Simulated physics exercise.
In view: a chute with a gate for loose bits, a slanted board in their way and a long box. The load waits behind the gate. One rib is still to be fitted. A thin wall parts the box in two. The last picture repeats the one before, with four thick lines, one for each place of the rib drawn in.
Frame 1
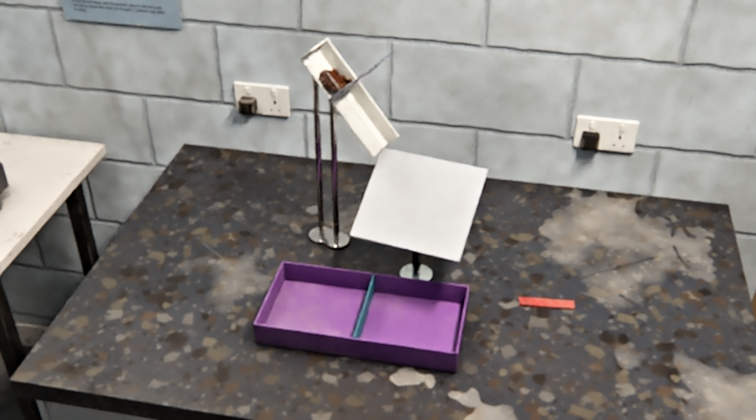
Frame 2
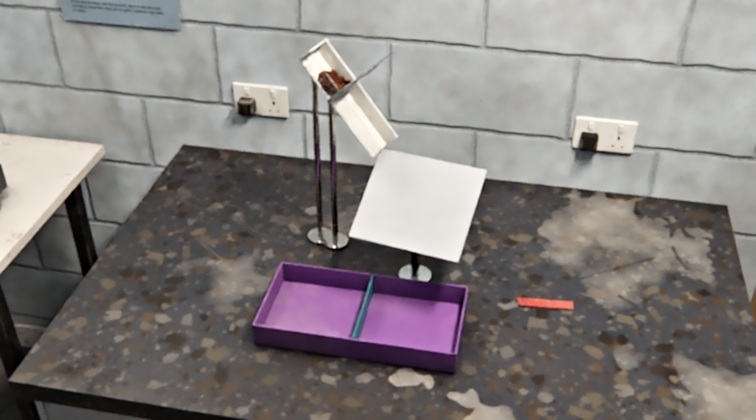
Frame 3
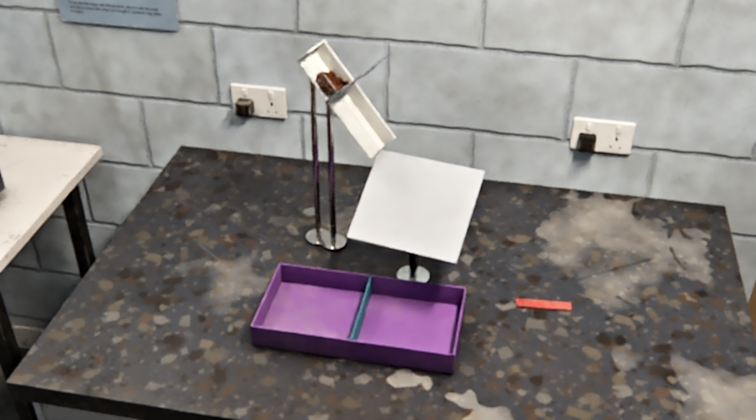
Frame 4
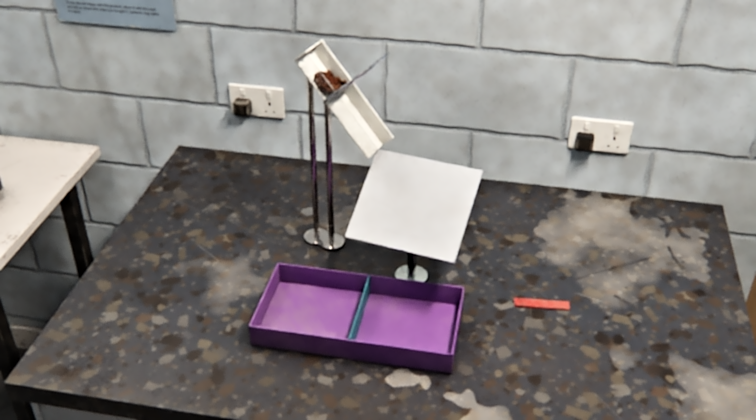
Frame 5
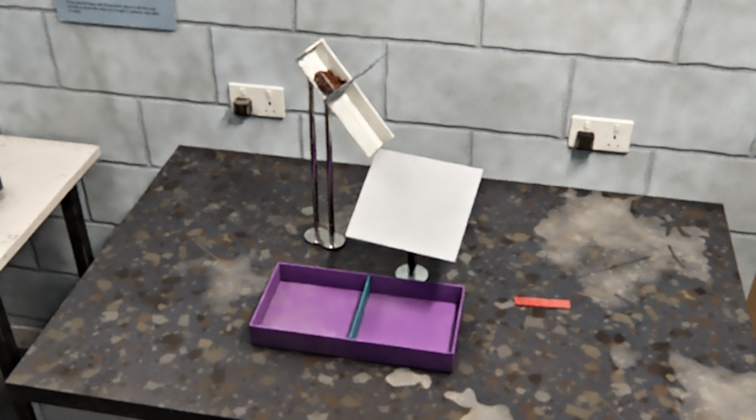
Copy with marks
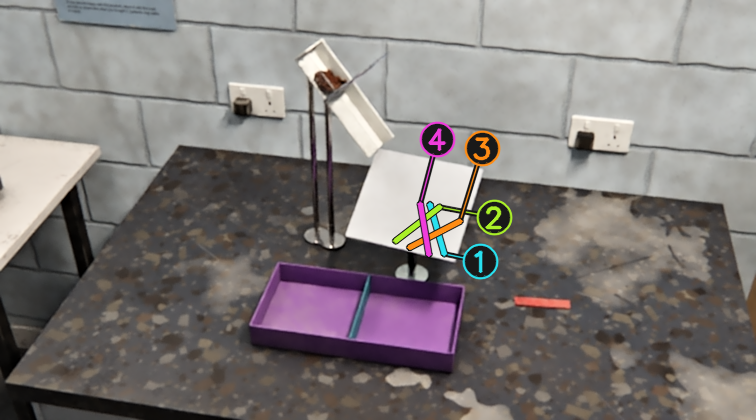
At the start, a small clump of dark brown bits sits behind a gate in a raised white chute, above a slanted pale board and a purple box split by a teal wall. Through to the end, nothing on the table visibly moves; only the view shifts very slightly.
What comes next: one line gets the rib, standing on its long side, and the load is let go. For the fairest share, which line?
2.
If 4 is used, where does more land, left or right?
More lands on the right.
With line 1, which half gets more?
More lands on the right.
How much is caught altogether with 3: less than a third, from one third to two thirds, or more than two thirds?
It is more than two thirds.
On the marked copy, line 1 from (430, 204) to (444, 253); line 2 from (439, 207) to (395, 240); line 3 from (460, 221) to (409, 247); line 4 from (420, 204) to (428, 254).
If 1 is chosen, of what is caught, only a few in the left half, all but a few in the right.
If 2 is chosen, of what is caught, close to two thirds in the left half, close to a third in the right.
If 3 is chosen, of what is caught, a small share in the left half, all but a few in the right.
If 4 is chosen, of what is caught, only a few in the left half, all but a few in the right.
